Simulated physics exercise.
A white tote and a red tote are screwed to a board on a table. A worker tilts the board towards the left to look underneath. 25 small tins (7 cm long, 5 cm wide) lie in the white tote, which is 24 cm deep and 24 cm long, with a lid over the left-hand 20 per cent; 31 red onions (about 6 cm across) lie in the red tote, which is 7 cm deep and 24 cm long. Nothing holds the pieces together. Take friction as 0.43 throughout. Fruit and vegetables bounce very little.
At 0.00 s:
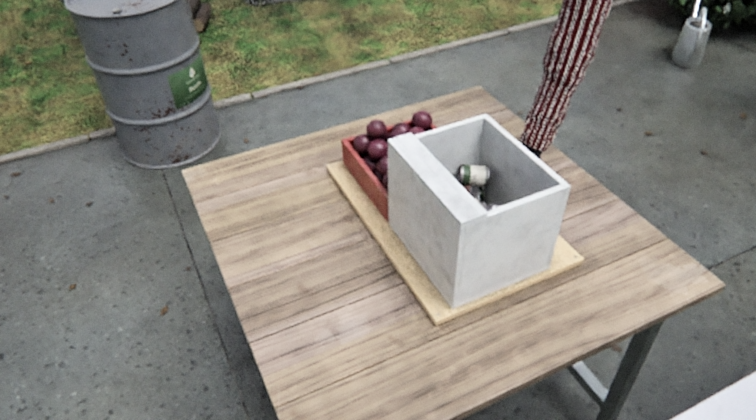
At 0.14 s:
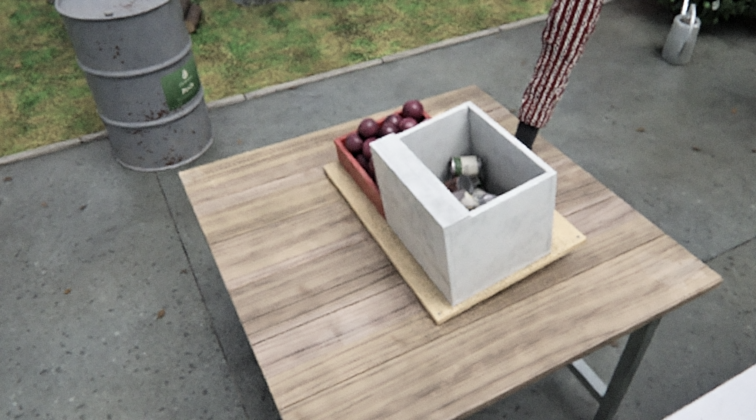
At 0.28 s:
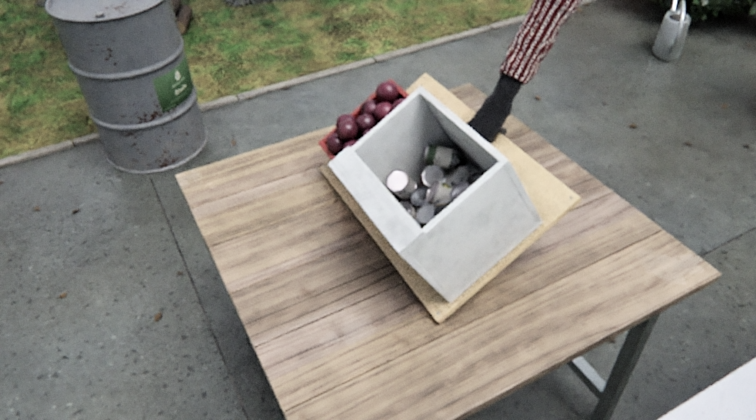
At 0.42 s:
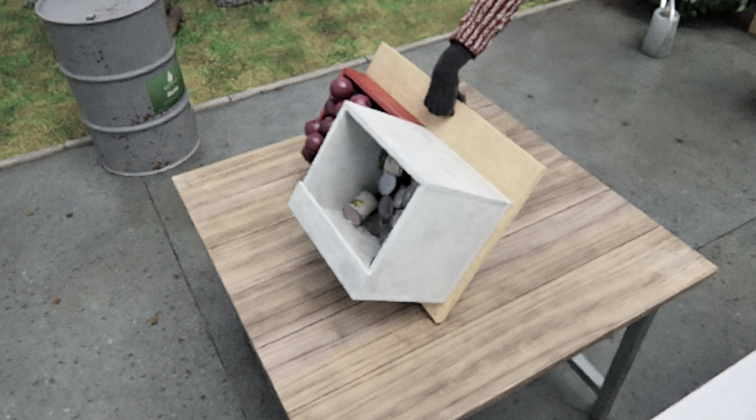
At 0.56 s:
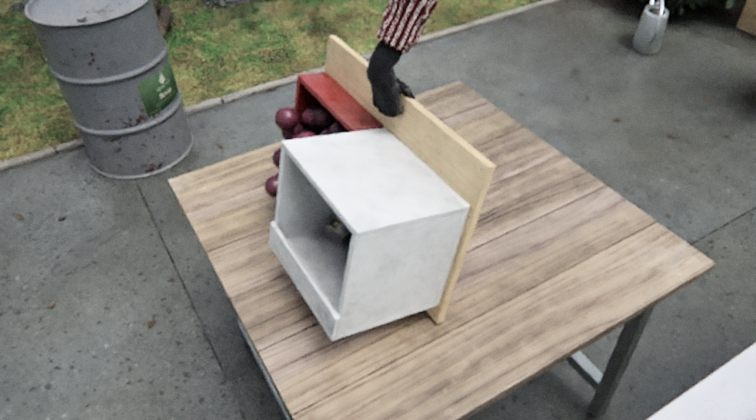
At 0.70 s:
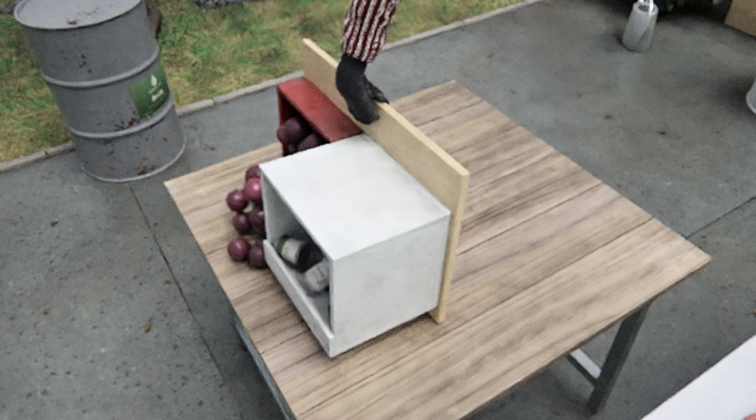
At first, a board holding a white box of small tins and a red box of round, dark red produce lies flat on a wooden table. A gloved hand raises its right side, tilting it leftward as the tins shift, until it stands nearly upright, with several red pieces out on the table.
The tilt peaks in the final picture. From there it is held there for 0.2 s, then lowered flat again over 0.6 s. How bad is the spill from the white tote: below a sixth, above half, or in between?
It sheds fewer than one in six of them.
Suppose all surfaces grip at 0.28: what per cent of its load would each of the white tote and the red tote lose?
Then white tote 0, red tote 90 per cent.
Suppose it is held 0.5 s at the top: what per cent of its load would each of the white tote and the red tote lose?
Then white tote 10, red tote 80 per cent.
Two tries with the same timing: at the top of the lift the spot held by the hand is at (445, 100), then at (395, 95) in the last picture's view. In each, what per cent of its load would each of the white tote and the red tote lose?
White tote 0 then 0, red tote 50 then 60 per cent.
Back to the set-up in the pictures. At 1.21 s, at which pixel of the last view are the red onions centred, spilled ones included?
At about (257, 232).
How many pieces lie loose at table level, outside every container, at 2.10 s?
Roughly 14.
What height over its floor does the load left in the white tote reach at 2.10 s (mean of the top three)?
Roughly 12 cm high.
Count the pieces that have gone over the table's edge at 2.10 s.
About 14.
After 0.92 s, tilt 86°; white tote 24 in, 1 out and red tote 9 in, 22 out.
After 1.21 s, tilt 41°; white tote 23 in, 2 out and red tote 5 in, 26 out.
After 1.60 s, tilt 0°; white tote 23 in, 2 out and red tote 5 in, 26 out.
Outcome (at 2.10 s), white tote 23 in, 2 out and red tote 5 in, 26 out. Asked share, 2 of 25, 8 per cent.
